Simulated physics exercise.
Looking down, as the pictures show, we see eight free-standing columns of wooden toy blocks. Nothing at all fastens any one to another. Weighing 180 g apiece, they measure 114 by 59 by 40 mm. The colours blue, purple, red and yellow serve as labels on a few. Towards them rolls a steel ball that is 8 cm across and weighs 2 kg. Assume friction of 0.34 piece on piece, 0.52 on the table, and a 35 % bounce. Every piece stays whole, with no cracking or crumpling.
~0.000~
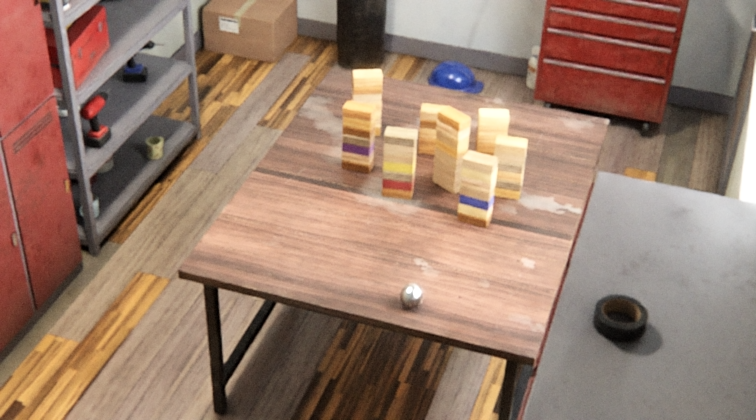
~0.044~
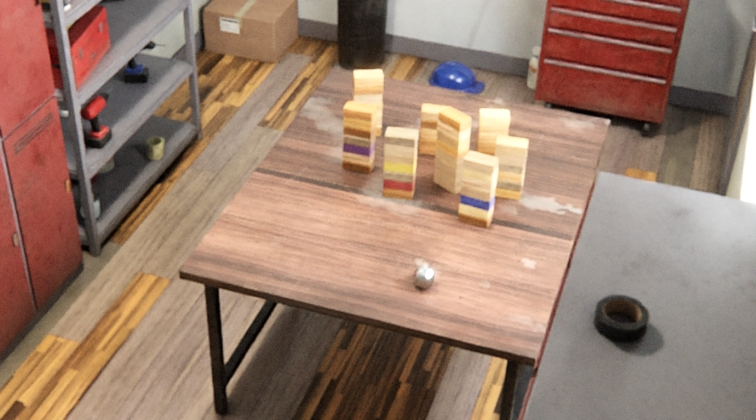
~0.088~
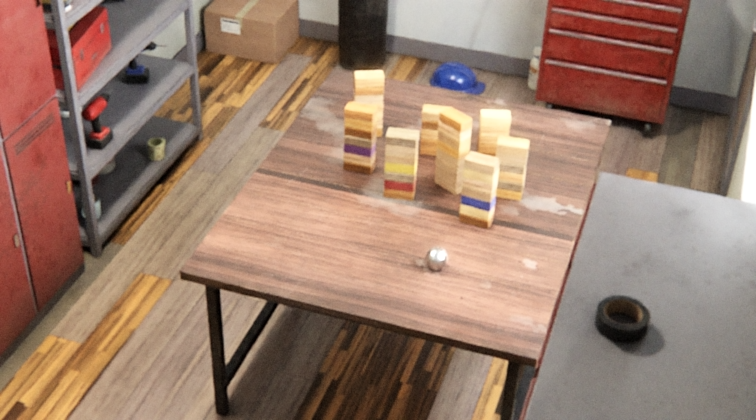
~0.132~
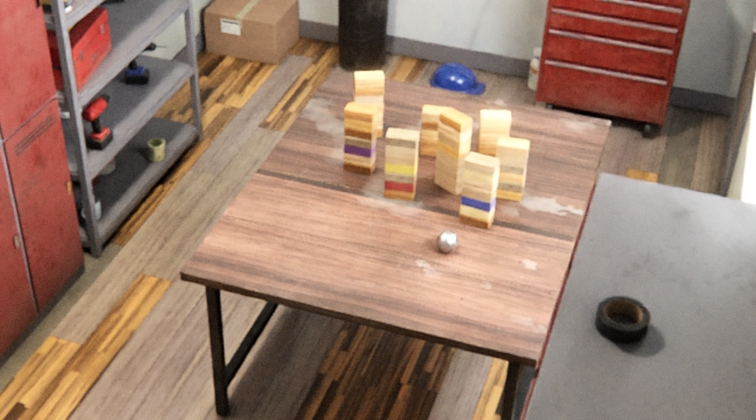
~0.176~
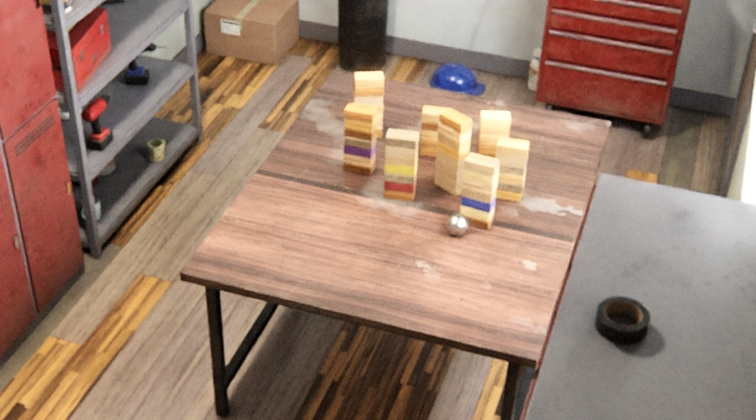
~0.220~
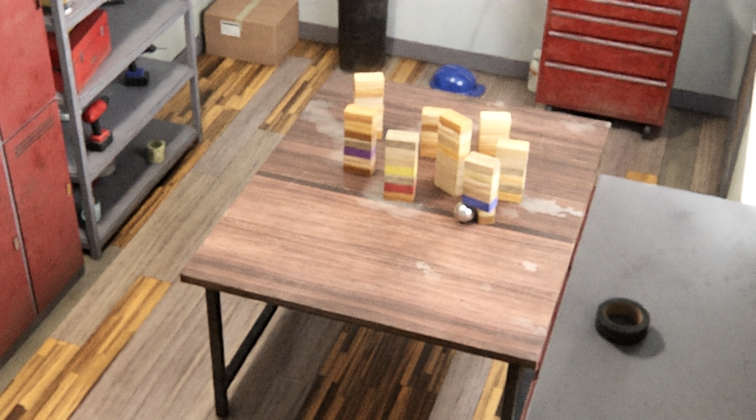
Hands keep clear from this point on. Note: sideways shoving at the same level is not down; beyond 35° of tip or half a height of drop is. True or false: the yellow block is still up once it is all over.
True.
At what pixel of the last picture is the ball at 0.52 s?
You'll find it near (501, 138).
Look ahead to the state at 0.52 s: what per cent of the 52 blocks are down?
By then 15 %.
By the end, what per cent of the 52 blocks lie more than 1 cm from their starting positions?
Displaced: 35 %.
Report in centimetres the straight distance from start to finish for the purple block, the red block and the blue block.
Moved: Purple 0, red 0, blue 10.
Around 0.32 s, ball still moving; 5 of the 52 blocks down; yellow block unmoved; blue block tipped 32°, 38 mm lower.
Around 0.52 s, ball still moving; 8 of the 52 blocks down; yellow block unmoved; blue block tipped 10°, 8 cm lower.
Around 0.80 s, ball still moving; 9 of the 52 blocks down; yellow block unmoved.
Finally (1.3 s), ball rolling away; 9 of the 52 blocks down; yellow block unmoved; blue block 8 cm lower; purple block unmoved. Seen by the last camera, middles, yellow block near (401, 167), blue block near (489, 213).
